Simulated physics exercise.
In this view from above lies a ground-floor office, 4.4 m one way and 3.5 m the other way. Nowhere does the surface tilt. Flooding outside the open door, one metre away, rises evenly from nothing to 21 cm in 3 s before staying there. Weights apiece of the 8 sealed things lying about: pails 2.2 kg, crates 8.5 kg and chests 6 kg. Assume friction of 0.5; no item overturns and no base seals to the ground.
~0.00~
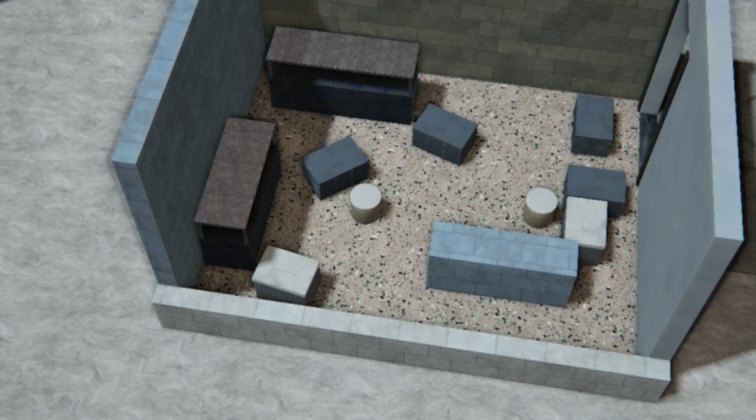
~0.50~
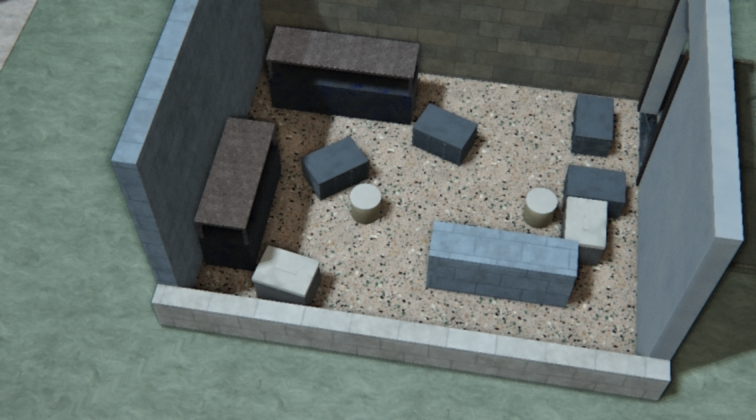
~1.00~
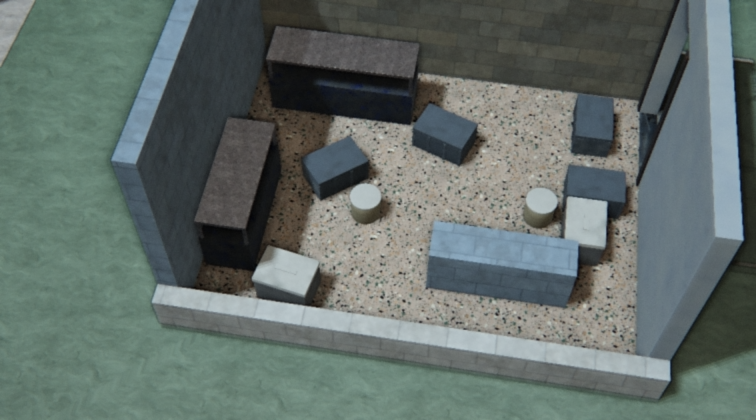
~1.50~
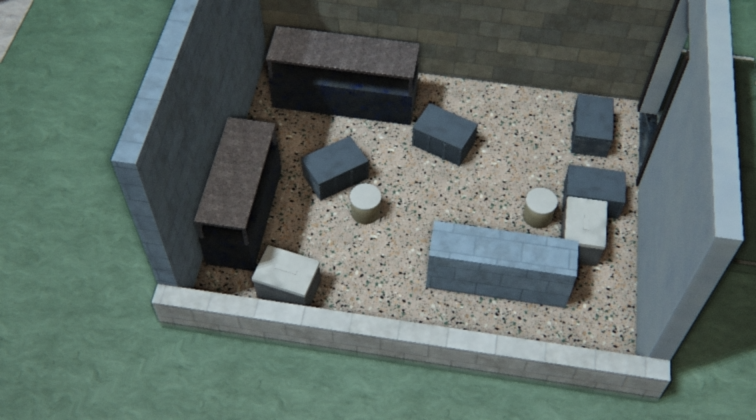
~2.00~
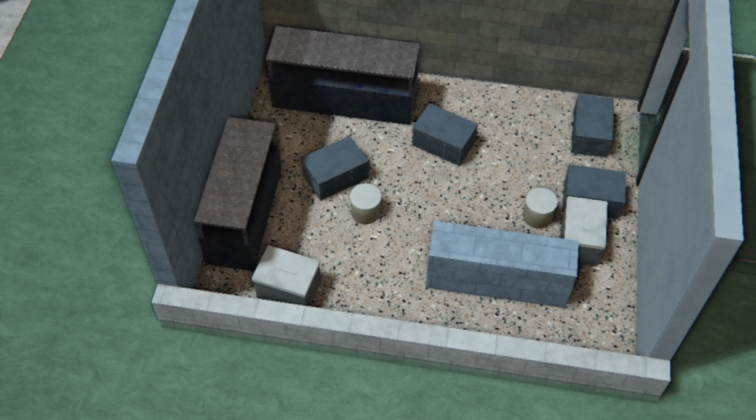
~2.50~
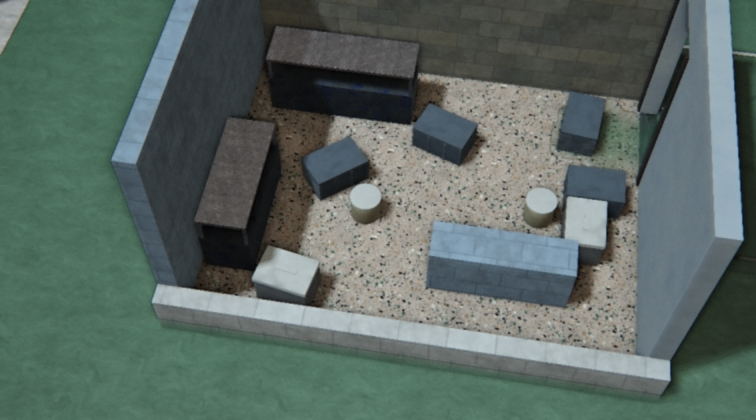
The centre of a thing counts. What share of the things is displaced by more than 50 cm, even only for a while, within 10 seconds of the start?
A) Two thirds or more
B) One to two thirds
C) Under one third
Answer: B.
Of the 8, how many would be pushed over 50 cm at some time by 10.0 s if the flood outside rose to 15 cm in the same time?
You'd get 4 in that case.
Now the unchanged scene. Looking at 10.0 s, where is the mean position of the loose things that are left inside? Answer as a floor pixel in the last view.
They average out to somewhere around (433, 245).
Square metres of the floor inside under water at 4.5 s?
Close to 6.0 m2, I'd say.
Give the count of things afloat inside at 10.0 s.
Total: 6.
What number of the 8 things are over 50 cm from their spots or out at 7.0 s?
That would be 3.
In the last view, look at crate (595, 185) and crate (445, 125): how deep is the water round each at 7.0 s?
Close to 3 and 4 centimetres.
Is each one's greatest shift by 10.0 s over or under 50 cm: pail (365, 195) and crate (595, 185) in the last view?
Listed as asked: Outside the limit and inside the limit.
After 3.5 s 1 of 8 are over 50 cm from their spots; 0 afloat.
After 4.5 s 1 of 8 are over 50 cm from their spots; 1 afloat.
After 7.0 s 3 of 8 are over 50 cm from their spots; 3 afloat.
After 10.0 s 5 of 8 are over 50 cm from their spots, and 5 have been at some point; 6 afloat.
